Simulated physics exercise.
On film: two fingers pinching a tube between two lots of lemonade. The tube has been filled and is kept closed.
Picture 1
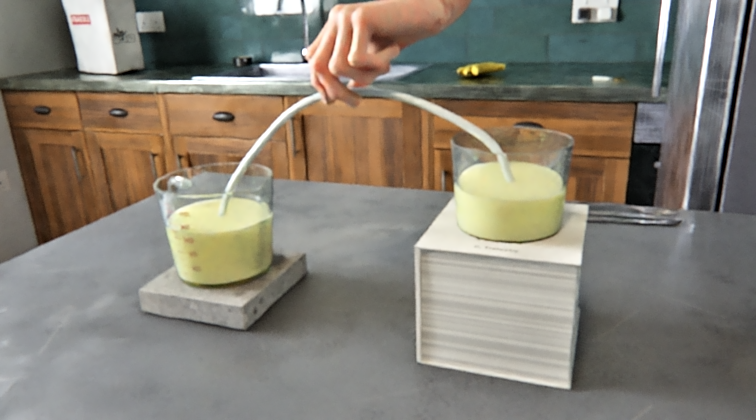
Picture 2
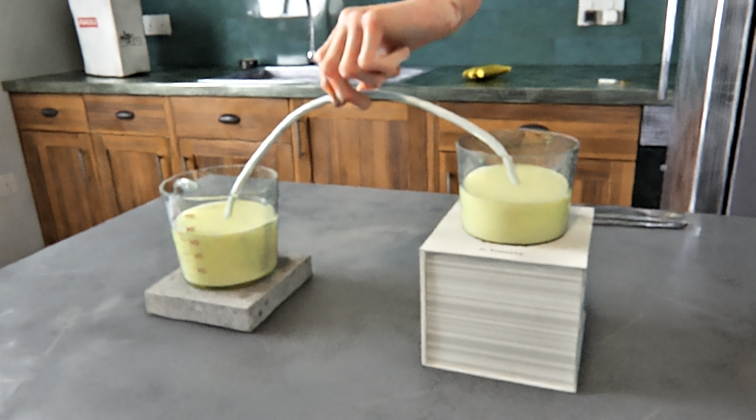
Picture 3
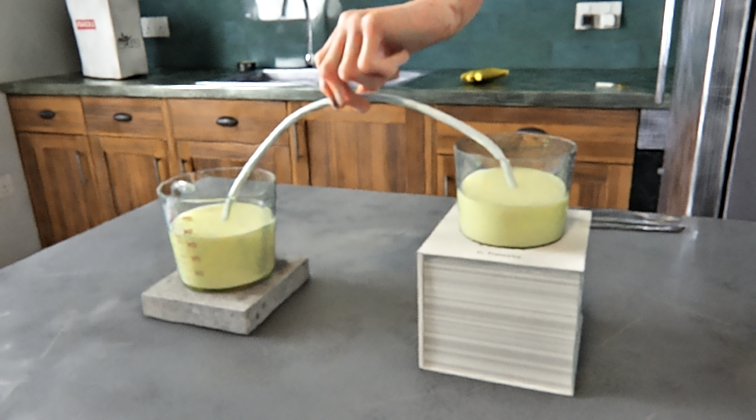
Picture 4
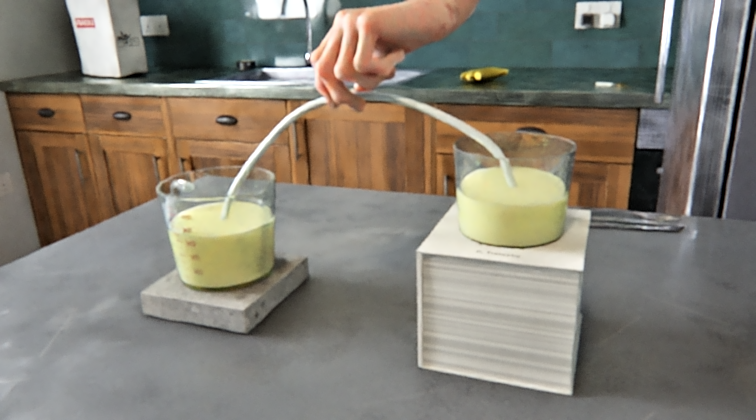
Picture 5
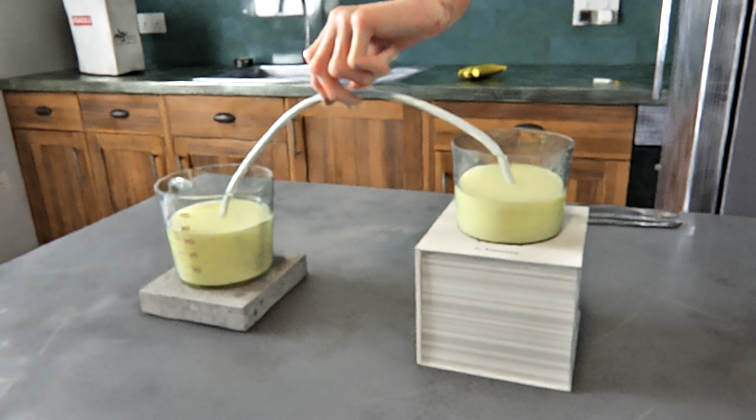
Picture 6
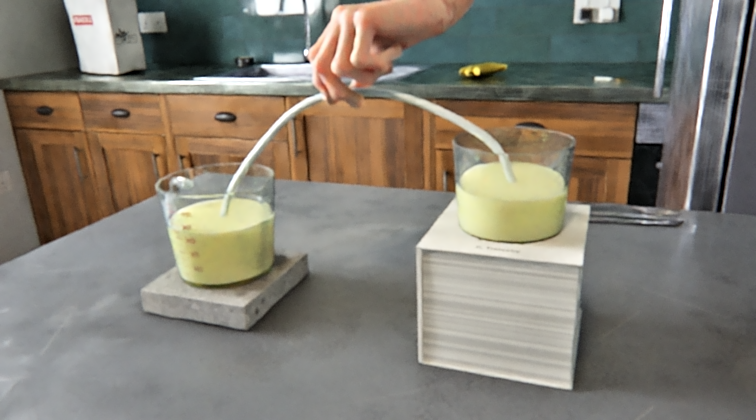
Only the camera moves, shaking slightly from a fixed spot in front of a dark grey kitchen counter, with wooden cupboards and a green backsplash behind. A hand pinches a pale tube arched between two clear containers of yellow-green liquid, the left jug on a low grey slab, the right tub on a taller whitish block. The hand keeps its grip, and both liquid levels show no visible change.
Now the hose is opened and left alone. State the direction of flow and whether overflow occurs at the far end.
Answer. It flows: Towards the left; one that fills: No overflow occurs.
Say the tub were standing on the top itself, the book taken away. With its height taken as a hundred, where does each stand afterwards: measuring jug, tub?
Levels in order: 30 %, 90 %.
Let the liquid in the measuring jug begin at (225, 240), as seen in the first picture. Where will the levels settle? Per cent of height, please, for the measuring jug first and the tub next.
Respectively 45 and 15 per cent.
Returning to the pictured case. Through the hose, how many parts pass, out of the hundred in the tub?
About 65 in a hundred.
Shortly, the measuring jug is about two thirds full; the tub is about a third full.
Then, the measuring jug is about two thirds full; the tub is about a quarter full.
At the finish, the measuring jug is about three quarters full; the tub is nearly empty.
